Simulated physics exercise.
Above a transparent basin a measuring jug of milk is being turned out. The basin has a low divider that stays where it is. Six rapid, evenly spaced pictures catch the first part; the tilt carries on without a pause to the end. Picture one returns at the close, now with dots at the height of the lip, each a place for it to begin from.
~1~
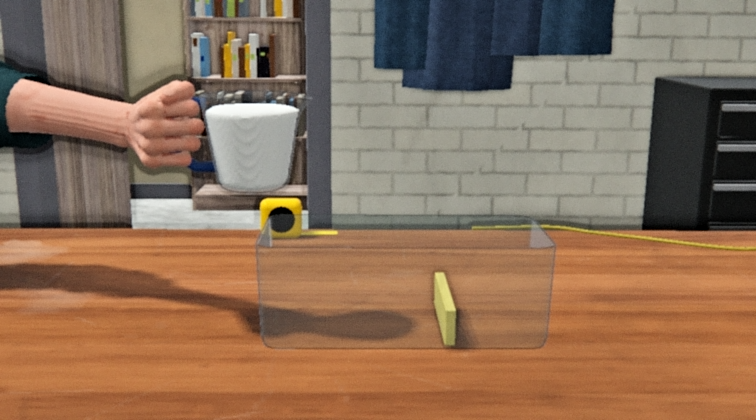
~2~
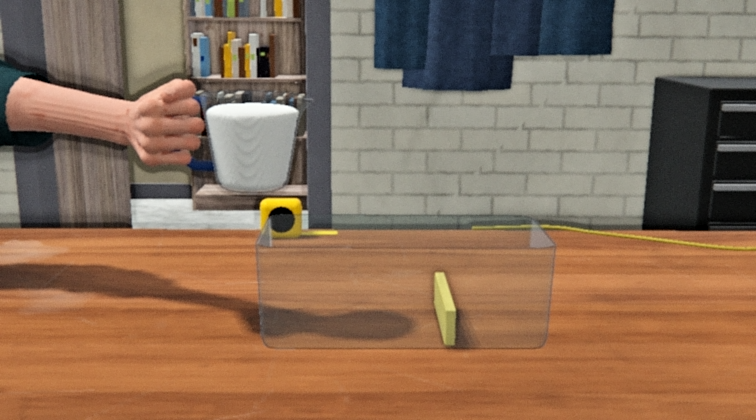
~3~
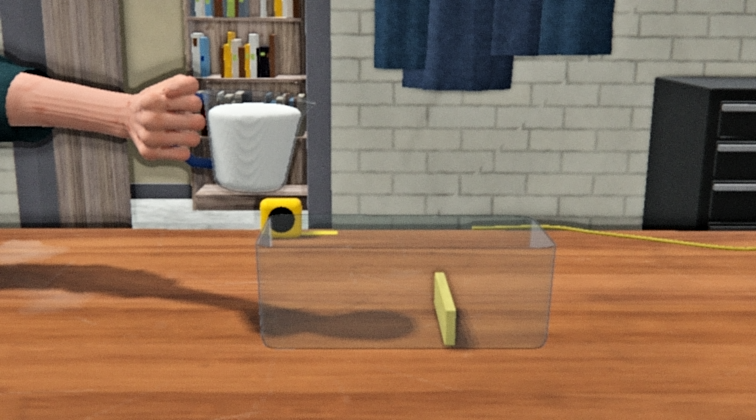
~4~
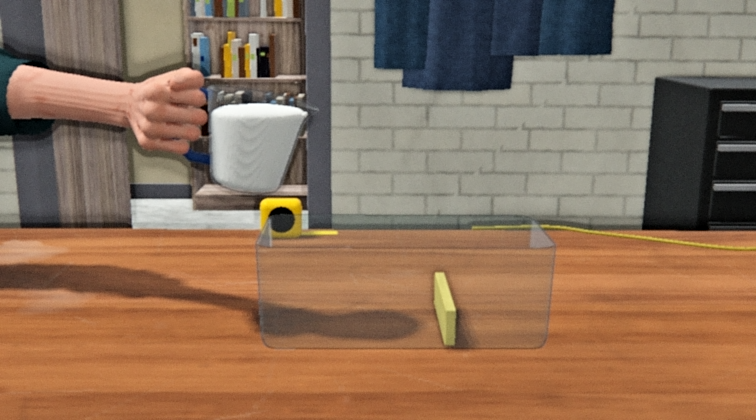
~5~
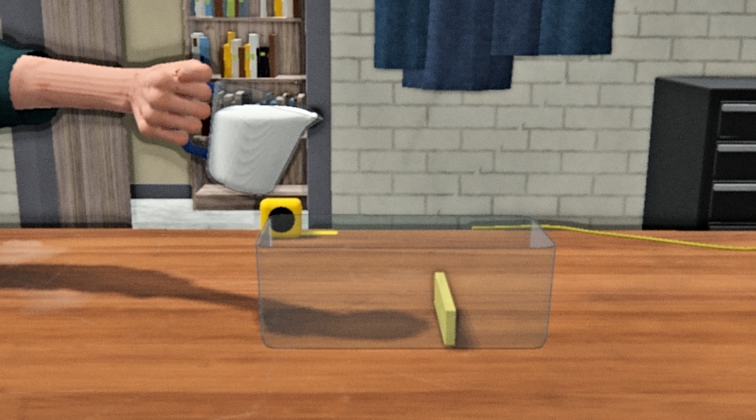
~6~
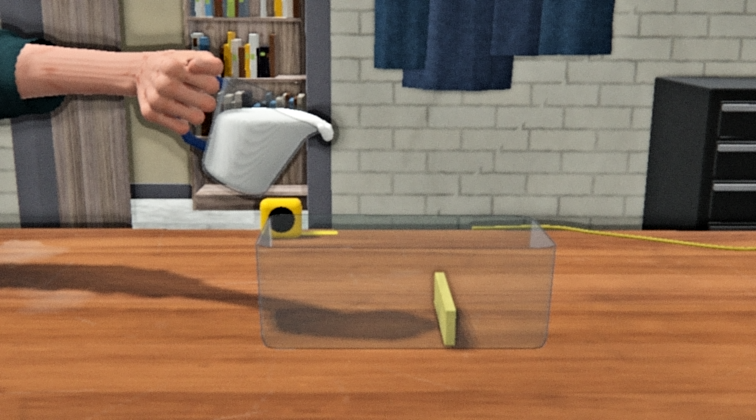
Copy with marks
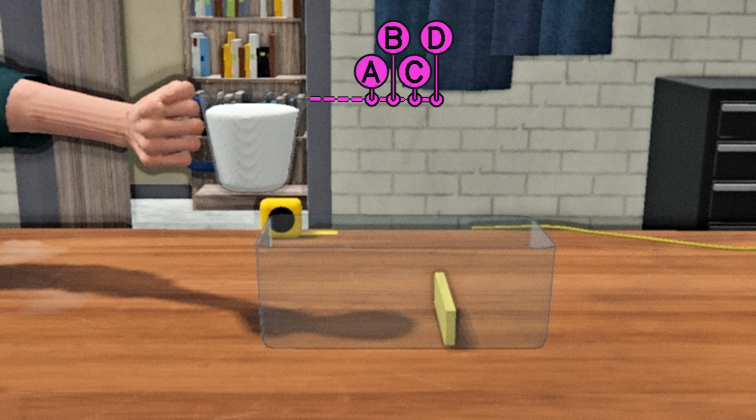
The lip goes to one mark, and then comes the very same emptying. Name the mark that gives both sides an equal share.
Go for B.
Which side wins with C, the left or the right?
The right side.
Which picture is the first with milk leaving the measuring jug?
Picture 6.
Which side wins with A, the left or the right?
The left one.
In magenta, A at (371, 99); B at (393, 99); C at (414, 99); D at (436, 99).
With A, about 88 % ends left of the wall and 11 % right of it.
With B, about 51 % ends left of the wall and 48 % right of it.
With C, about 21 % ends left of the wall and 79 % right of it.
With D, about 7 % ends left of the wall and 92 % right of it.
